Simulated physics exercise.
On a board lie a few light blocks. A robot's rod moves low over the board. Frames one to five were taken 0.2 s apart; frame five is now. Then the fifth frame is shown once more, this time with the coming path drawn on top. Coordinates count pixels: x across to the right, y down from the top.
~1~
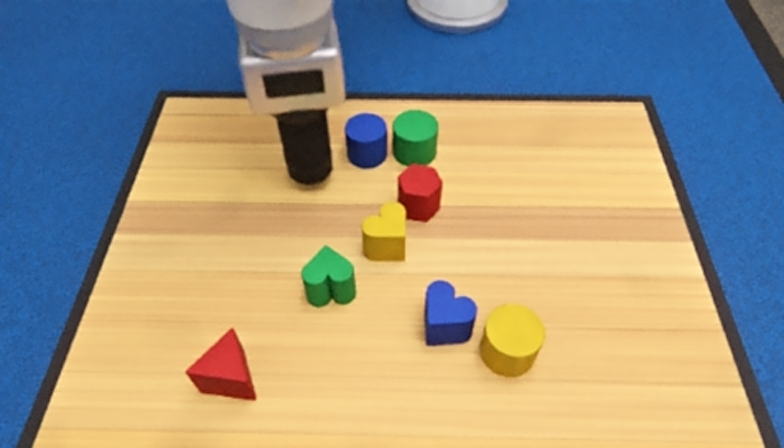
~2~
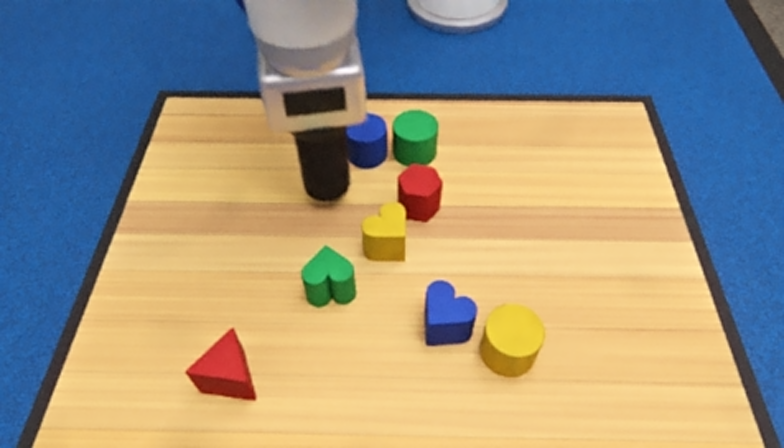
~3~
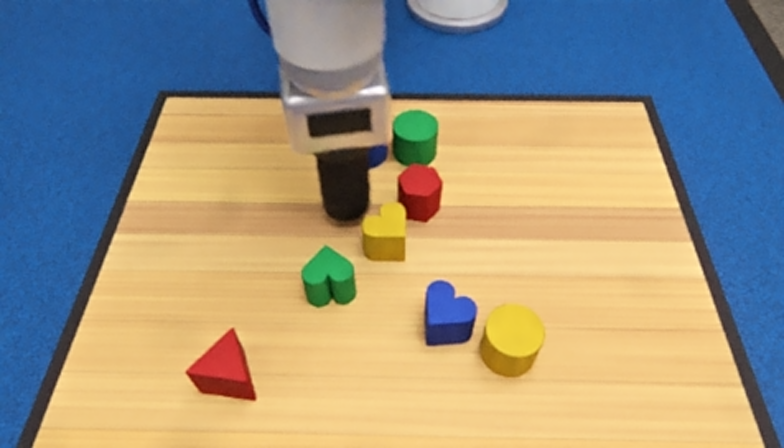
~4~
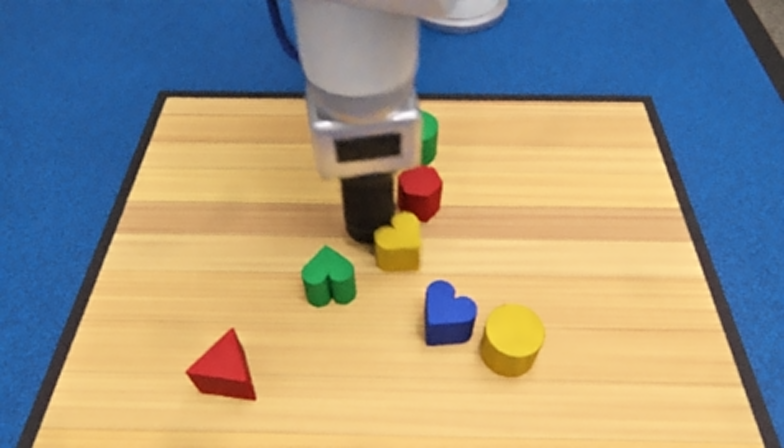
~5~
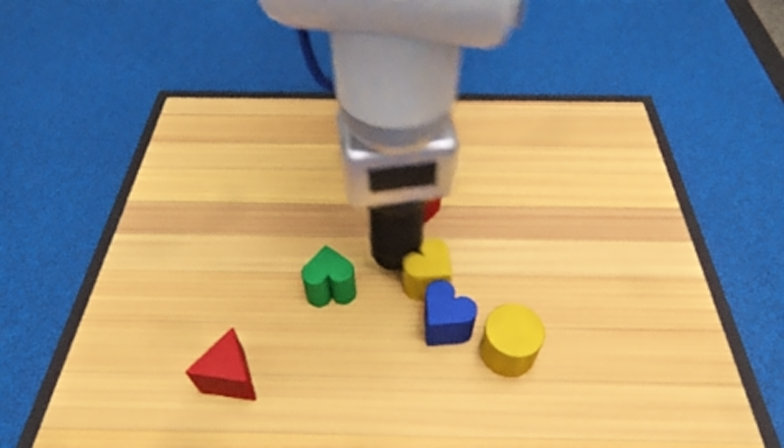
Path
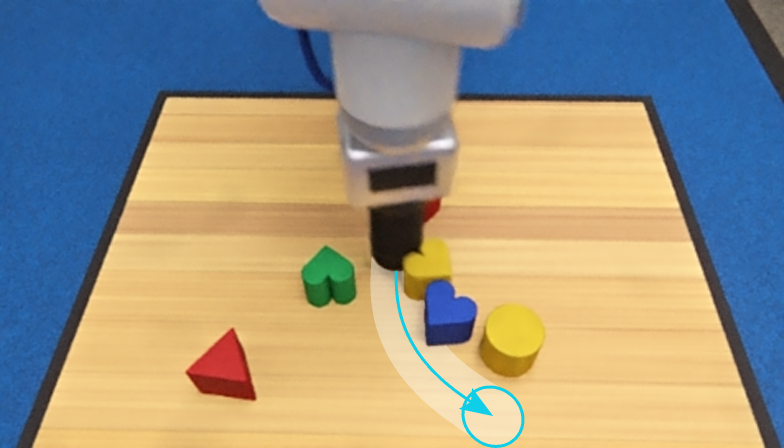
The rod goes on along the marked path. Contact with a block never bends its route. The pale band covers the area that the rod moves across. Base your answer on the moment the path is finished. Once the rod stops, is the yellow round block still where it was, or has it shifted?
That block gets shifted.
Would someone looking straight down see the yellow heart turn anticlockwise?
My answer is yes.
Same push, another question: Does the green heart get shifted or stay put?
It sits in its place.
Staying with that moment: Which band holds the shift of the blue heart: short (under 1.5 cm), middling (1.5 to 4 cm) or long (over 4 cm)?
Travel: Beyond 4 cm.
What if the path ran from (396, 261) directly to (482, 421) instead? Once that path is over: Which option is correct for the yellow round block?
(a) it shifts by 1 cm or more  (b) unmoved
That would be a.
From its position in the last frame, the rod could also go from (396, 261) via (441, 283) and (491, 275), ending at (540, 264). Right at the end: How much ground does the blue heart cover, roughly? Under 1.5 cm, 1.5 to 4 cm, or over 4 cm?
My estimate: In the 1.5 to 4 cm range.
Path on the board, from (396, 261) over (401, 316) and (434, 371) to (493, 416).
The first path, step by step. One third of the way, rod at (401, 307); yellow heart at (445, 273), turned 50° anticlockwise; blue heart at (462, 318), turned 40° clockwise.
Two thirds of the way, rod at (435, 364); yellow heart at (445, 273), turned 50° anticlockwise; blue heart at (488, 339), turned 15° anticlockwise; yellow round block at (545, 327).
At the end, rod at (496, 408); green heart in place; yellow heart at (445, 273), turned 50° anticlockwise; blue heart at (524, 353), turned 50° anticlockwise; yellow round block at (567, 319).
